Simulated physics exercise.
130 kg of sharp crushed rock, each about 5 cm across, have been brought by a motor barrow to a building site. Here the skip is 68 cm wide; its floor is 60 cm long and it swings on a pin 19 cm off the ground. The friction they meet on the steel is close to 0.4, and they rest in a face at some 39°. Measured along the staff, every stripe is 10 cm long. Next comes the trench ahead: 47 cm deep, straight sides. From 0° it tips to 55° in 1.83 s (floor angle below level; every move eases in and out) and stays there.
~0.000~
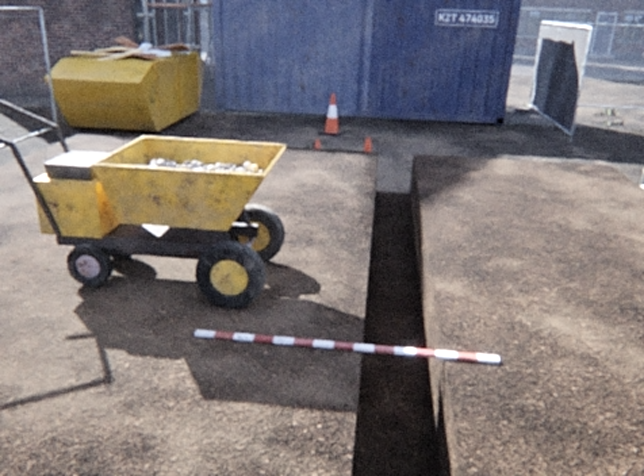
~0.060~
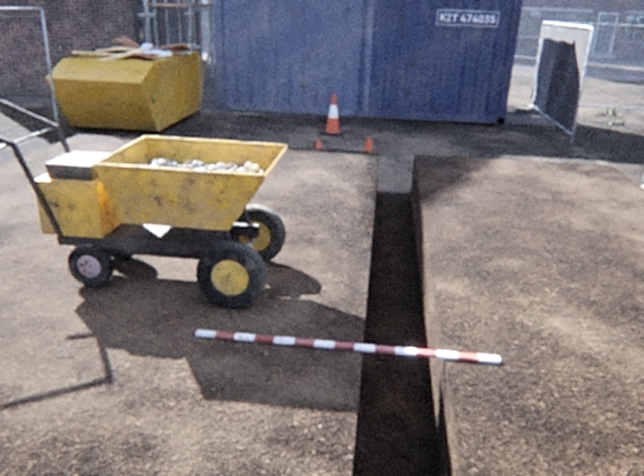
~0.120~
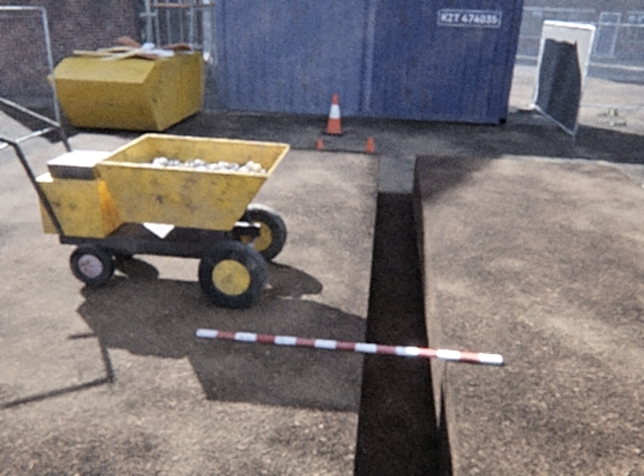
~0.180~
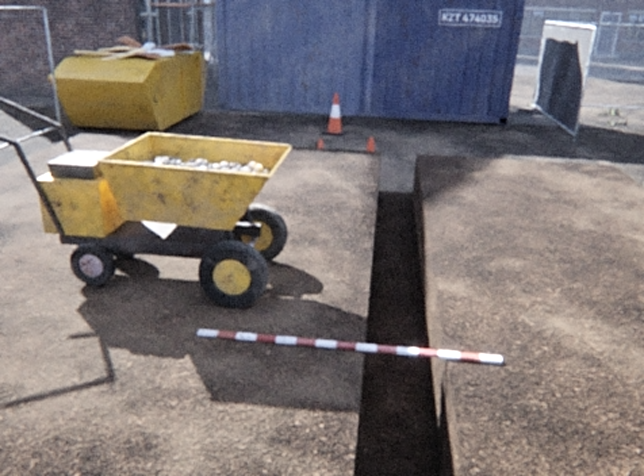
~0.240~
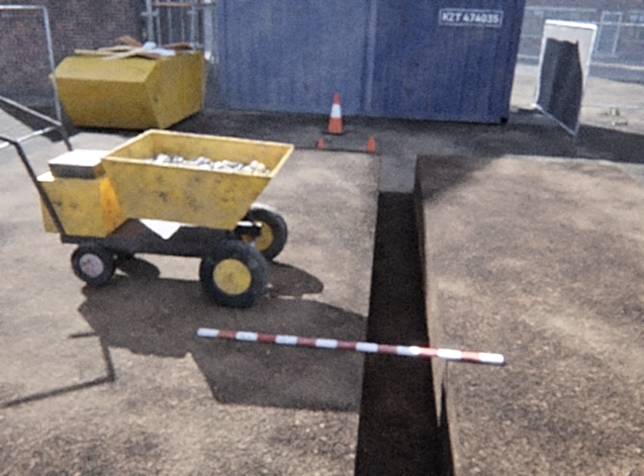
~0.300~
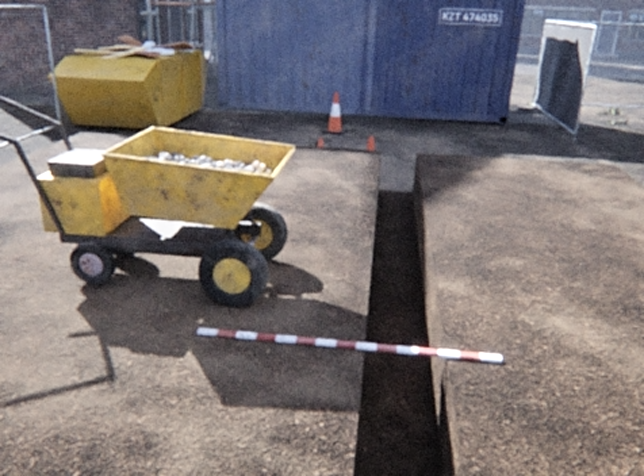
On a sunlit building site with a blue container behind, a yellow motor barrow loaded with pale stones stands left of a narrow trench and a red-and-white staff, its skip tilting very slightly down to the right.
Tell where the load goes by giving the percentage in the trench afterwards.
About 0 per cent of the load is in the trench.
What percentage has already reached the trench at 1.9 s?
Close to 0 per cent at that time.
After 1.4 s the floor is at 46°; 100 % in the skip; the foremost stones are at (313, 220).
After 1.9 s the floor is at 55°; 100 % in the skip; the foremost stones are at (340, 237).
After 2.3 s the floor is at 55°; 100 % in the skip; the foremost stones are at (350, 263).
After 4.2 s the floor is at 55°; 99 % in the skip, 1 % short of the trench; the foremost stones are at (375, 312).
